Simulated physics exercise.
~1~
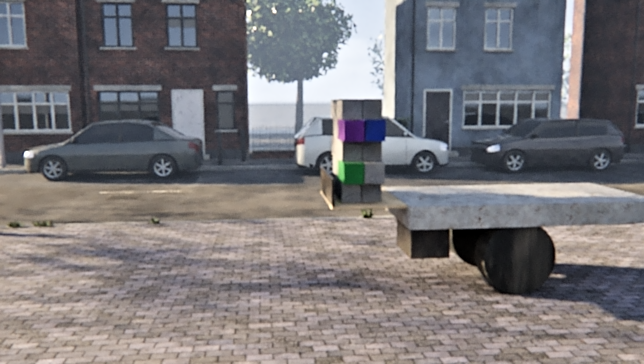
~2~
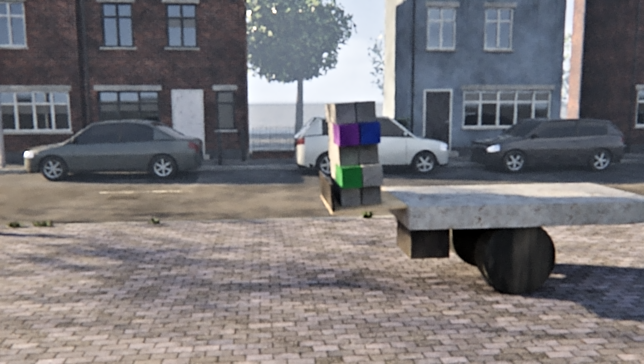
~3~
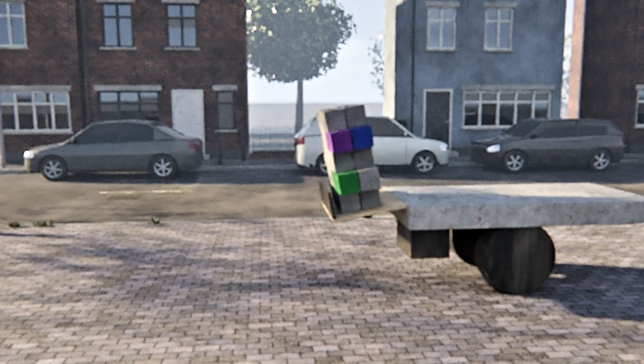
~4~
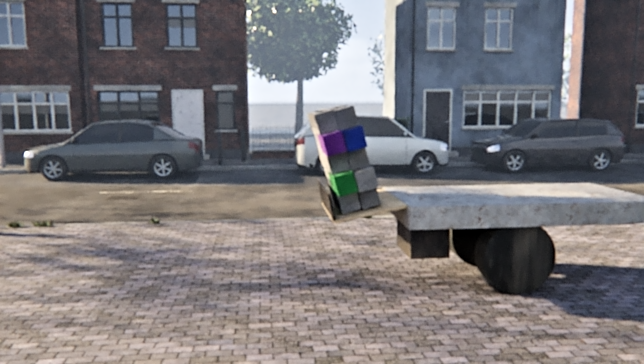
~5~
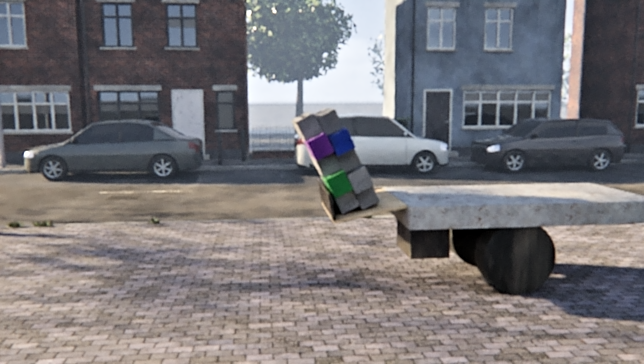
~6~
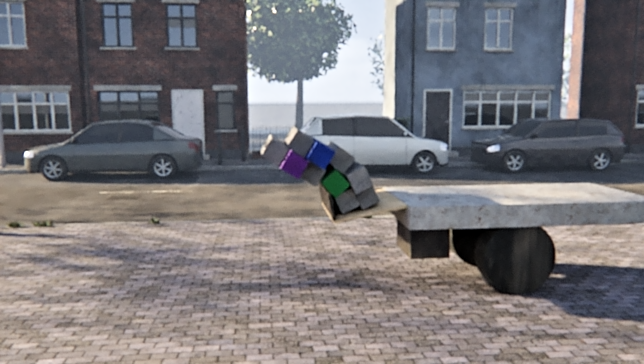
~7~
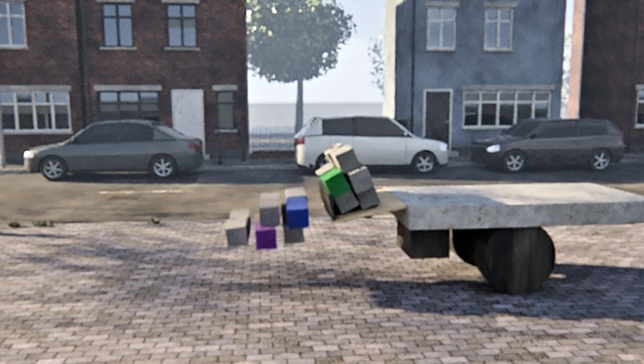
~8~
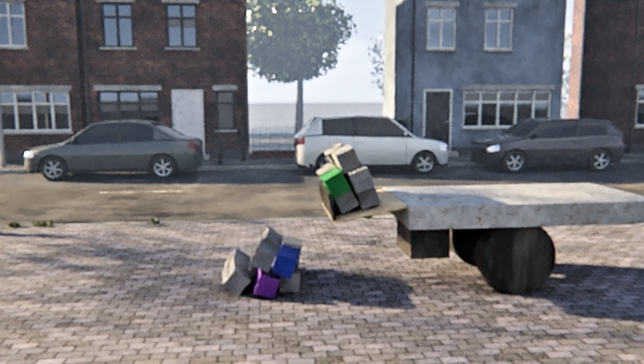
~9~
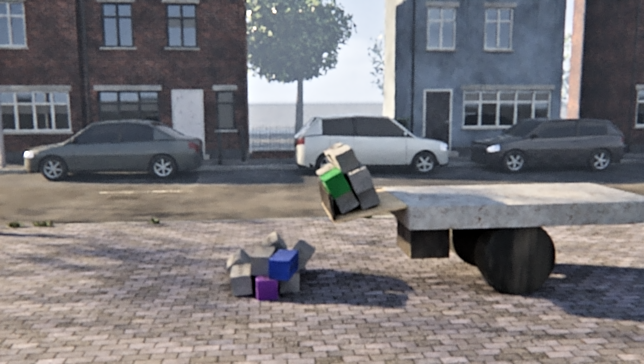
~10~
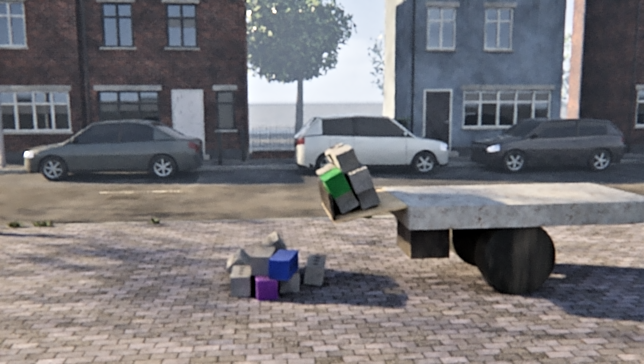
On a brick-paved street, a stack of blocks tilting left on a sloping flap, its upper part toppling into a heap below.
